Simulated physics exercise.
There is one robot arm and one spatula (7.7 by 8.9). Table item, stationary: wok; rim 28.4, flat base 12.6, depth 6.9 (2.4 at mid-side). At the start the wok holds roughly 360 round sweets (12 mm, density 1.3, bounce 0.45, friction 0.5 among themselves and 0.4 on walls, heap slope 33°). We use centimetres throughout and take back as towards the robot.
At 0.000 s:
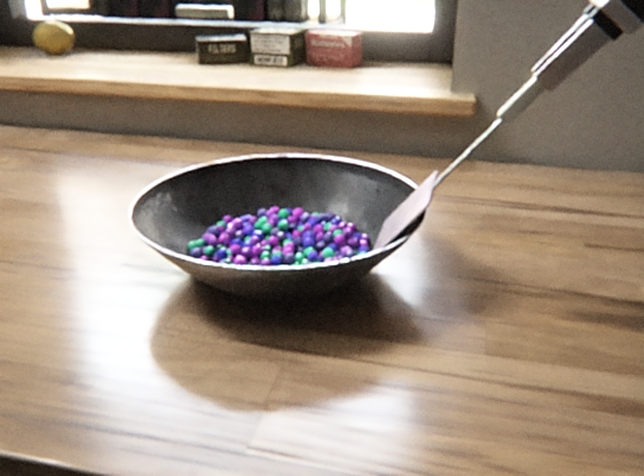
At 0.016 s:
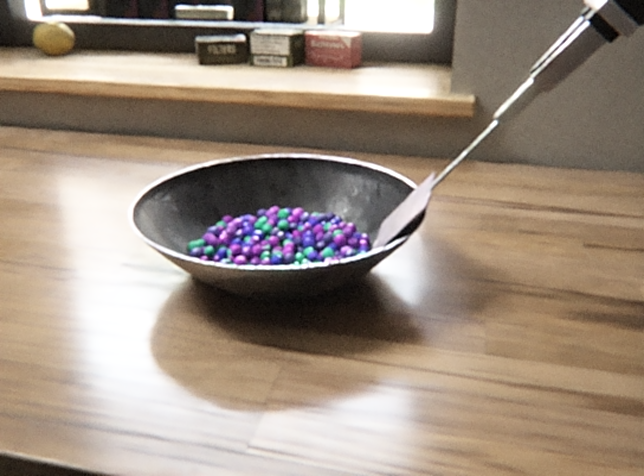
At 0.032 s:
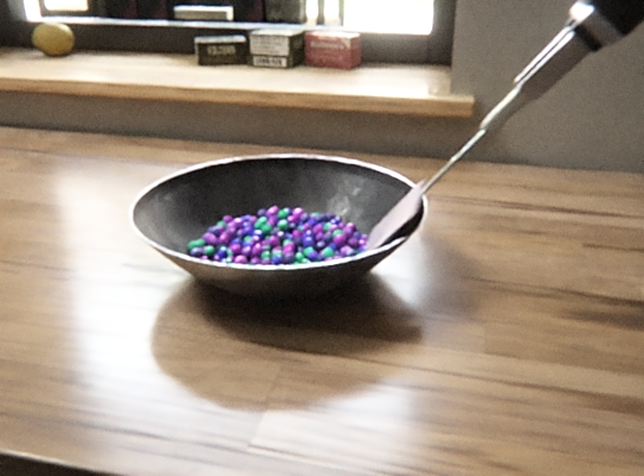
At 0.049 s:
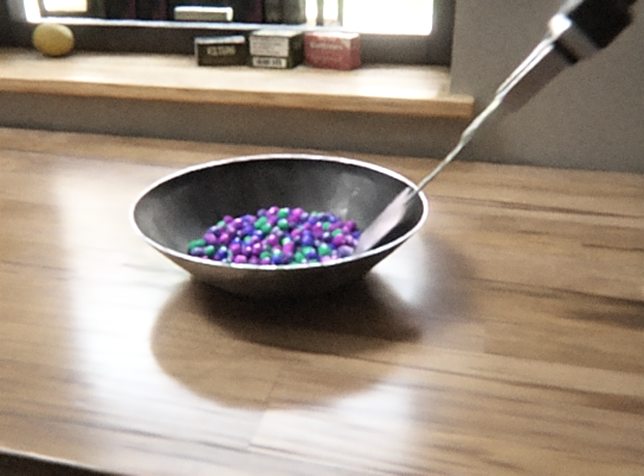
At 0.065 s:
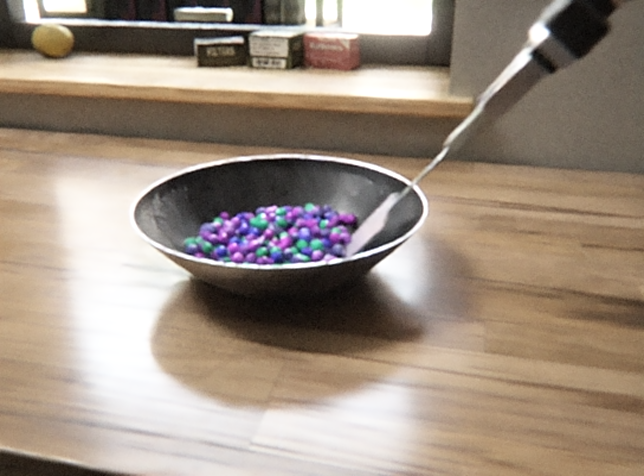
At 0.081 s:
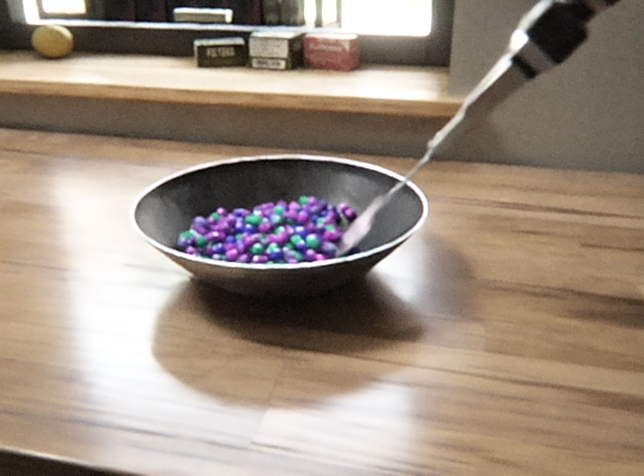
A dark, shallow wok holding a heap of small round purple, blue and green sweets sits on a glossy wooden table, seen from slightly above by a still camera. Behind it, a wooden windowsill holds a yellow fruit and small boxes. A robot arm at upper right lowers a slanted spatula inside the wok's right side, then slides it left, nudging the sweets slightly leftward.
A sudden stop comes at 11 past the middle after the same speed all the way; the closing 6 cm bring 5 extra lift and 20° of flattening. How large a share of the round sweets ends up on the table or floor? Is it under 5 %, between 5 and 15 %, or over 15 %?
It is over 15 %.
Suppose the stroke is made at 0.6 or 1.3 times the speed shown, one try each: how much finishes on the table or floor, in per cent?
The two tries give roughly 20 and 50 in a hundred.
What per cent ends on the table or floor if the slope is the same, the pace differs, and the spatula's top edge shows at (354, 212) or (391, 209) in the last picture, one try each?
Around 45 per cent, then around 35 per cent.
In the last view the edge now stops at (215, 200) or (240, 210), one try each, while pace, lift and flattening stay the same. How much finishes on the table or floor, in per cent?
Try 1: Approx. 15 %; try 2: Approx. 0 %.
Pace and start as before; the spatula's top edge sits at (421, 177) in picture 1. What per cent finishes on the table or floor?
Roughly 35%.
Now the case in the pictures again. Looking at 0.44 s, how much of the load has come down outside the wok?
15 %.
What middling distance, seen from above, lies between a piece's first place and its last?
Somewhere around 7 centimetres, I'd say.
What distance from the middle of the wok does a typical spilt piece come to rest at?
Roughly 42 centimetres.
After 0.14 s, sloping 51°, highest piece 5 above the table; 363 in the wok.
After 0.21 s, sloping 46°, highest piece 8 above the table; 363 in the wok.
After 0.44 s, sloping 31°, highest piece 22 above the table; 225 in the wok, 51 on the table or floor, 87 on the blade or in flight.
After 1.49 s, sloping 31°, highest piece 8 above the table; 225 in the wok, 138 on the table or floor.
In the end, 225 in the wok, 138 on the table or floor. That is 38 % on the table or floor.
